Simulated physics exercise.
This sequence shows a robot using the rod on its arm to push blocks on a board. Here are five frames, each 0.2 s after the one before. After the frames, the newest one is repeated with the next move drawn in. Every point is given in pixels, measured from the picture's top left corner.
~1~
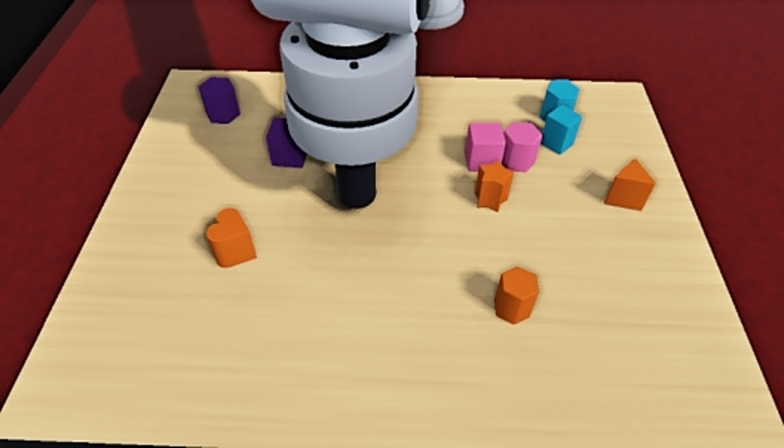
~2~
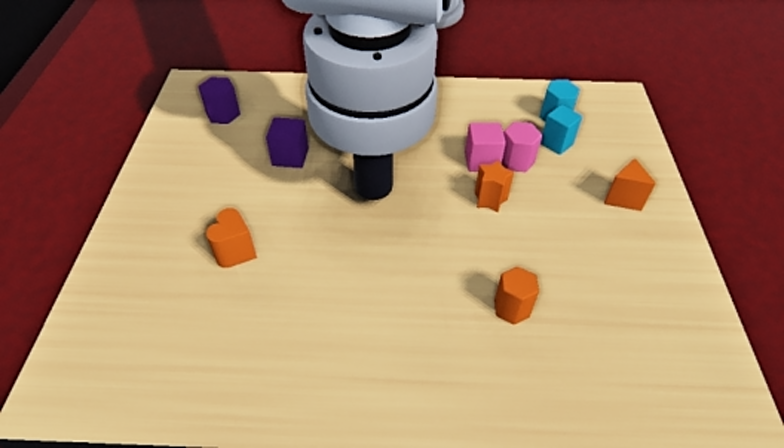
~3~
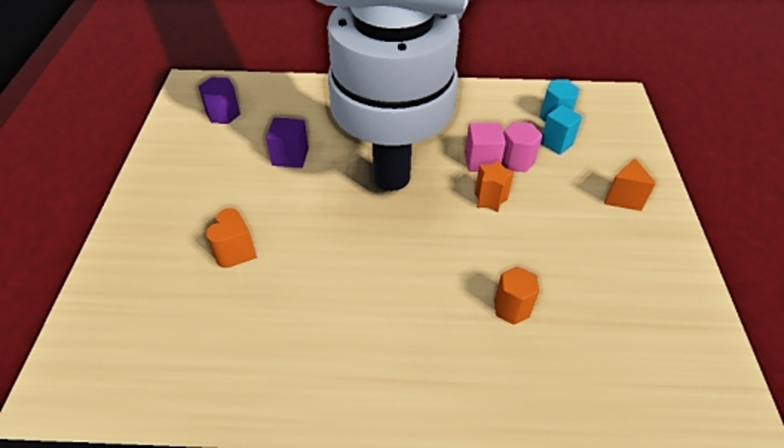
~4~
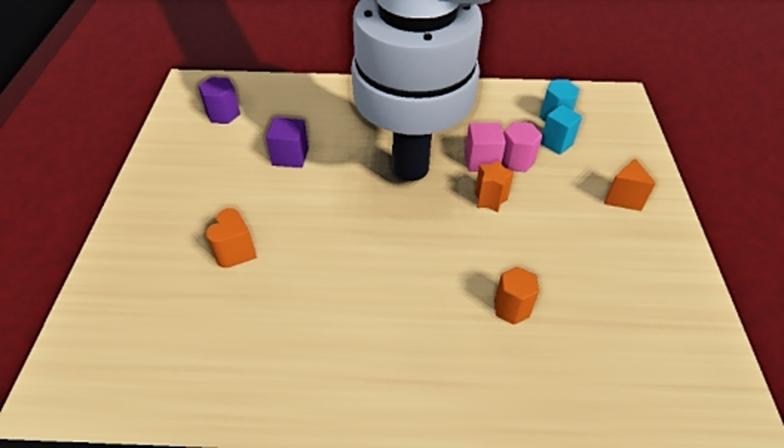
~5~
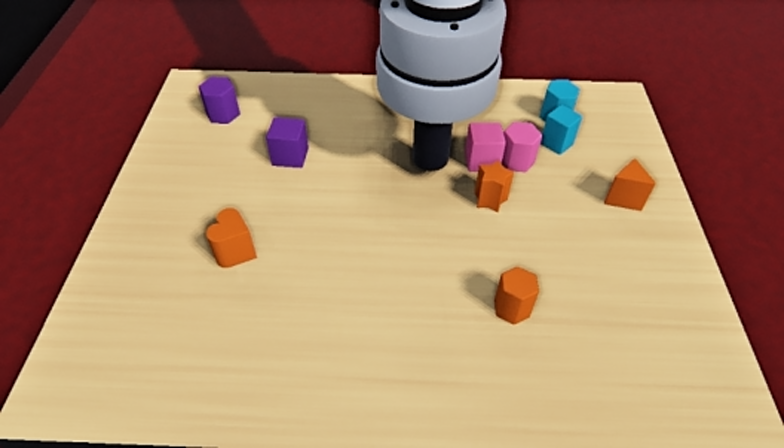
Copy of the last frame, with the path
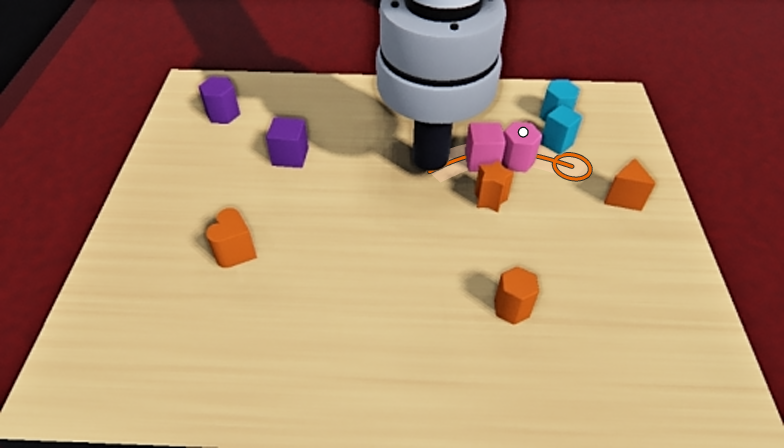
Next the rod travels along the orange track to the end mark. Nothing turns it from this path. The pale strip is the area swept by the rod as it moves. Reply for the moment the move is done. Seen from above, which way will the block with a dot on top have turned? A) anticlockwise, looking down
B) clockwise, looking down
Option B.
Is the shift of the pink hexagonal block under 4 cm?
No
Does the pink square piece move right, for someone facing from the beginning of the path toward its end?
Going by the path, yes.
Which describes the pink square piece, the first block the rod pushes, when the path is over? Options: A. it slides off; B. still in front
I choose B.
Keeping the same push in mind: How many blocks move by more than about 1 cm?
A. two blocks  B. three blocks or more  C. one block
B (three blocks or more)
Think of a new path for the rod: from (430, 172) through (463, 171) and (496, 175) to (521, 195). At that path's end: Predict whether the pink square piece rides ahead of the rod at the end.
The rod loses it on the way.
Drawn move, from (430, 172) via (473, 155) and (522, 153), ending at (572, 167); the dot is on the pink hexagonal block.
On the path given first. One third of the way, rod (475, 144); pink square piece (512, 125); pink hexagonal block (546, 131), turned 25° clockwise.
Two thirds of the way, rod (525, 142); pink square piece (565, 127), turned 20° clockwise; pink hexagonal block (599, 138), turned 40° clockwise; turquoise square piece (588, 110), turned 60° anticlockwise.
At the end, rod (576, 155); pink square piece (617, 137); orange star still; pink hexagonal block (653, 143), turned 25° clockwise; turquoise square piece (594, 110), turned 90° anticlockwise.
